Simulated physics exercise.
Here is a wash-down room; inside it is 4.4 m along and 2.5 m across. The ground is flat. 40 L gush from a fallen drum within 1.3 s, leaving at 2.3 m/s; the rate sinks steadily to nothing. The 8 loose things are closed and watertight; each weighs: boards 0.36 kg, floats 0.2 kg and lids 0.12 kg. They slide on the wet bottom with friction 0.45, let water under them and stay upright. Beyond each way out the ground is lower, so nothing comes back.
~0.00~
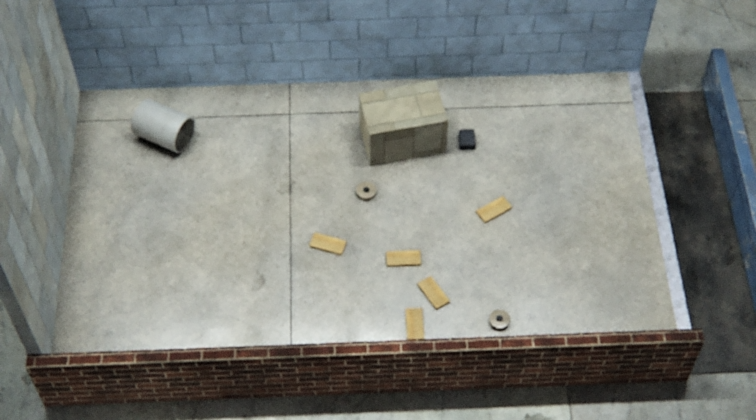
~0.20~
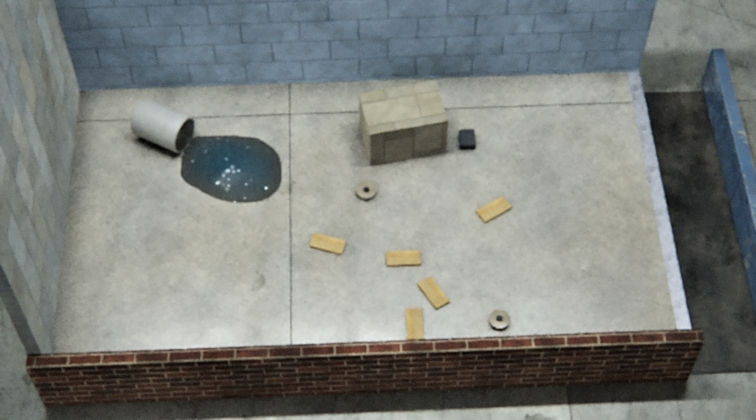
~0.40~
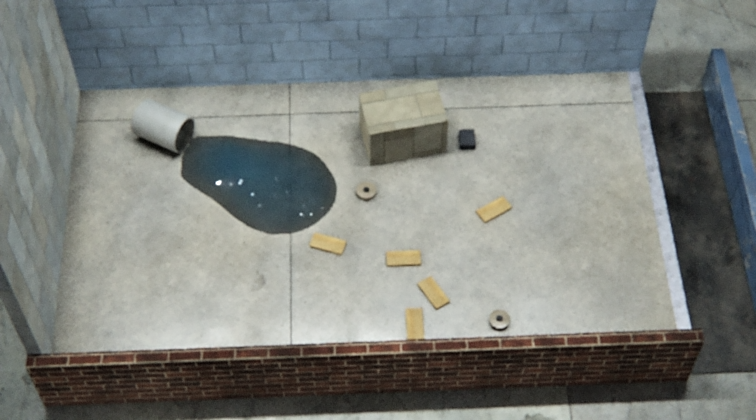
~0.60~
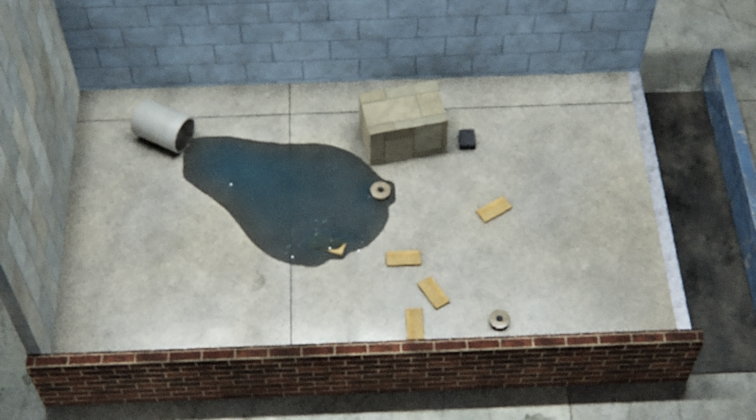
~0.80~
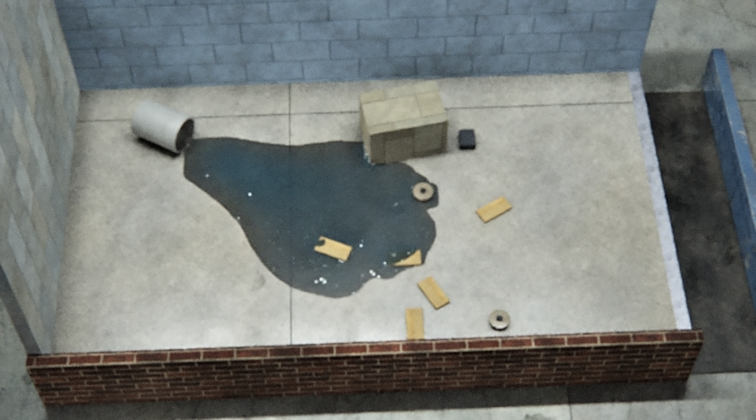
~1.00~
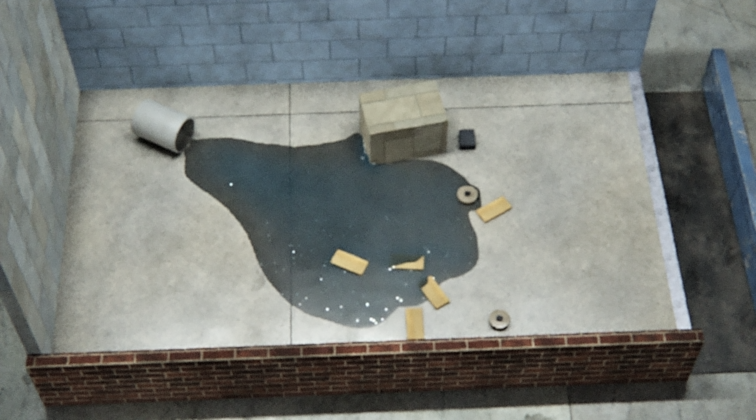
Dark blue water spreads over the pale floor of a walled room, seen from high above by a still camera. A white cylinder lies at upper left, a beige cabinet and small black box stand near the blue back wall, and tan boards and two round lids lie toward the red brick front. The pool widens rightward from the cylinder's mouth, pushing the nearer lid right, then shifting the leftmost board slightly.
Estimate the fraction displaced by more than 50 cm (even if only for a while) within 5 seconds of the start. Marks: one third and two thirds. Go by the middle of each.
That comes to at least two thirds.
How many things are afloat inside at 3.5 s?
2 of them.
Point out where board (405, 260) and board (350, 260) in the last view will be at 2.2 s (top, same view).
Near (523, 322) and (446, 340).
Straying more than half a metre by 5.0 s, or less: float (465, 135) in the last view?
It is under.
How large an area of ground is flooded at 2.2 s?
Roughly 3.0 m2.
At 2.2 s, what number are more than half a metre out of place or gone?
5 of them.
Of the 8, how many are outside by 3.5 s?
I count 2.
After 1.4 s 2 of 8 are over 50 cm from their spots; 3 afloat.
After 2.2 s 5 of 8 are over 50 cm from their spots; 5 afloat.
After 3.5 s 7 of 8 are over 50 cm from their spots; 2 afloat.
After 5.0 s 7 of 8 are over 50 cm from their spots, and 7 have been at some point; 0 afloat.
